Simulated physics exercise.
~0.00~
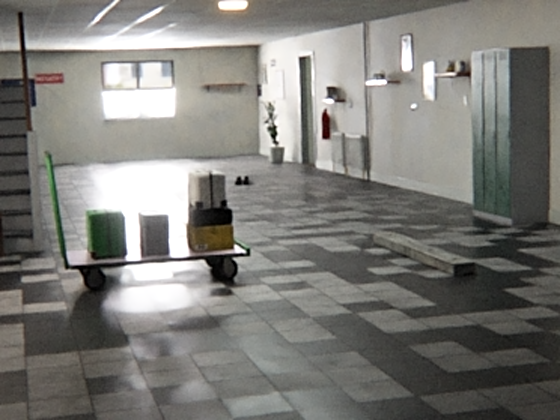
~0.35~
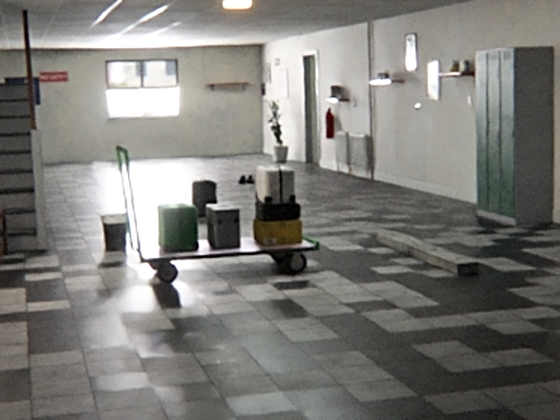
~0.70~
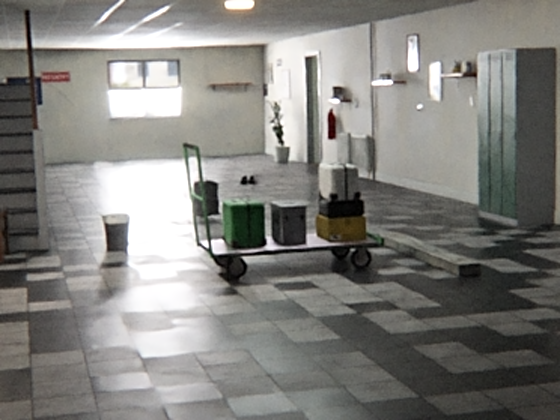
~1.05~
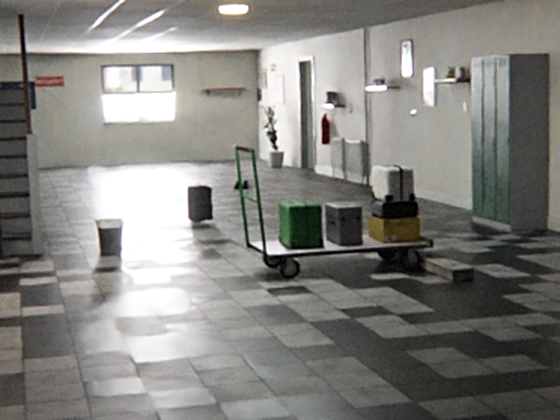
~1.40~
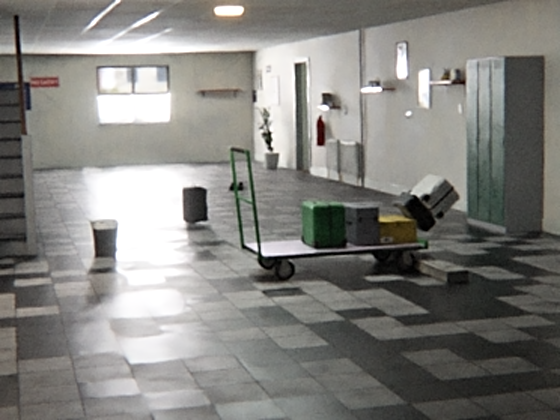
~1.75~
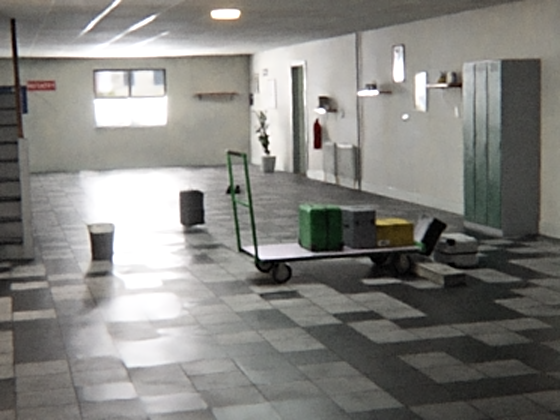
To begin with, a flat trolley with a green handle rolls to the right across a tiled floor, carrying a green suitcase, a grey toolbox and a yellow carton with a black suitcase and a white suitcase stacked on top. It passes two bins standing behind it and reaches a low step, where it stops abruptly. The white and black suitcases pitch forward off the carton, tipping over the front edge. They end up on the floor beyond the trolley, while the green suitcase, toolbox and carton remain on the deck.
